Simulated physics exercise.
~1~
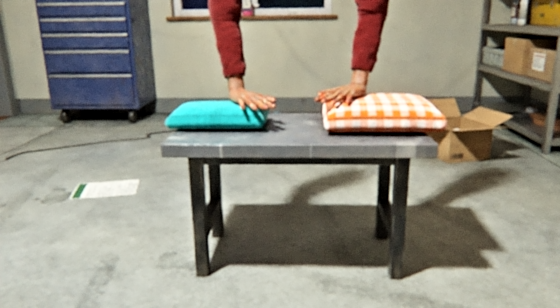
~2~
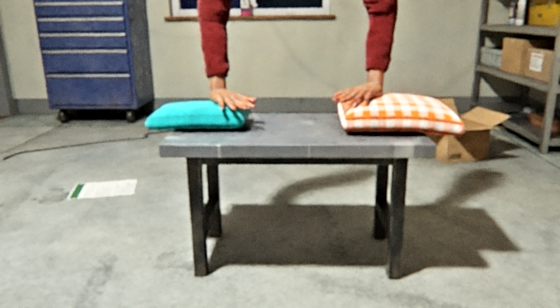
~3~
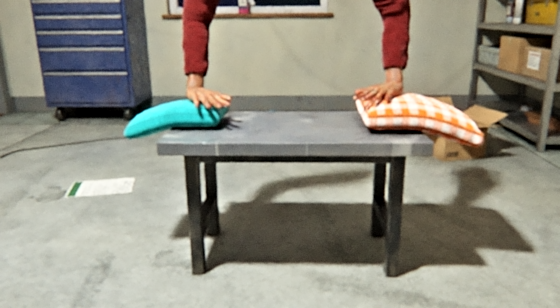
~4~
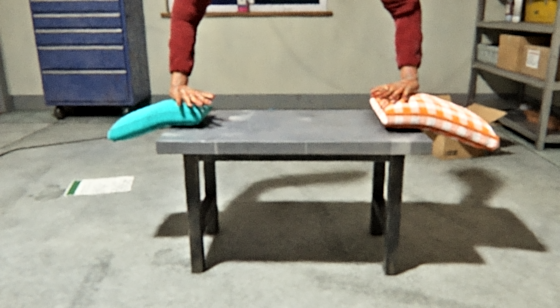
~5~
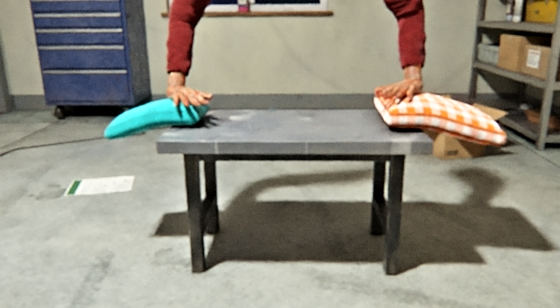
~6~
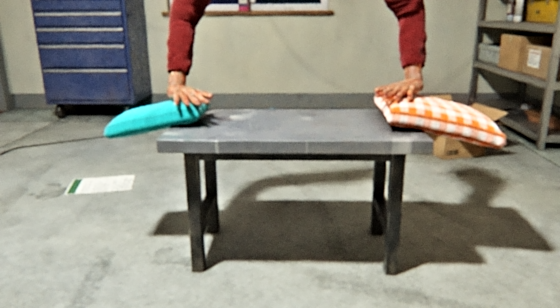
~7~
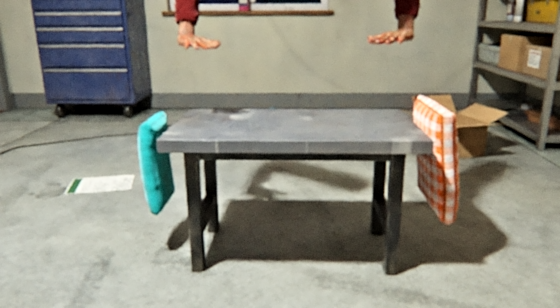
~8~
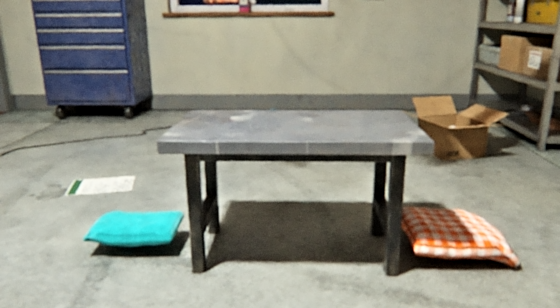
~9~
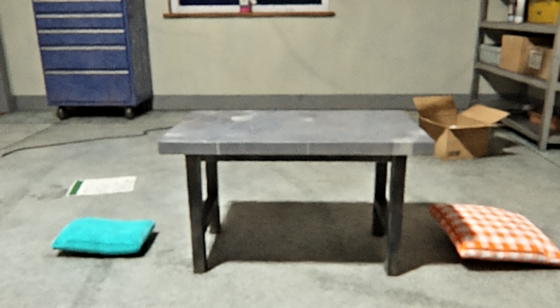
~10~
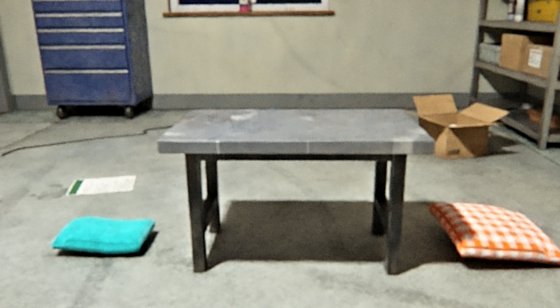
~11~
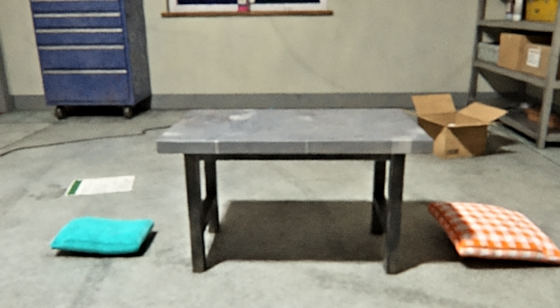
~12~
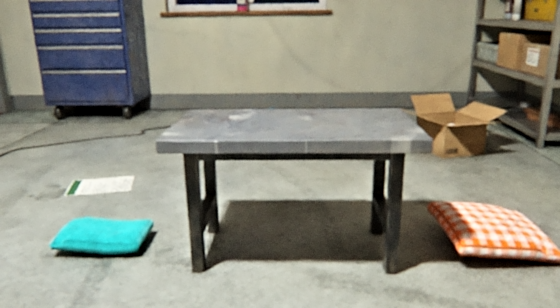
Two hands in red sleeves press on a turquoise sack and an orange-and-white checked cushion atop a low grey table, seen from the front in a concrete-floored room. A blue drawer cabinet stands behind on the left, with an open cardboard box and shelves on the right. The hands slide the sack left and the cushion right until both droop over opposite ends. They pause there, then the hands lift away. Both tip outwards and drop, shifting a little farther from the table. The sack ends flat on the floor at left, the cushion at right, the tabletop bare.
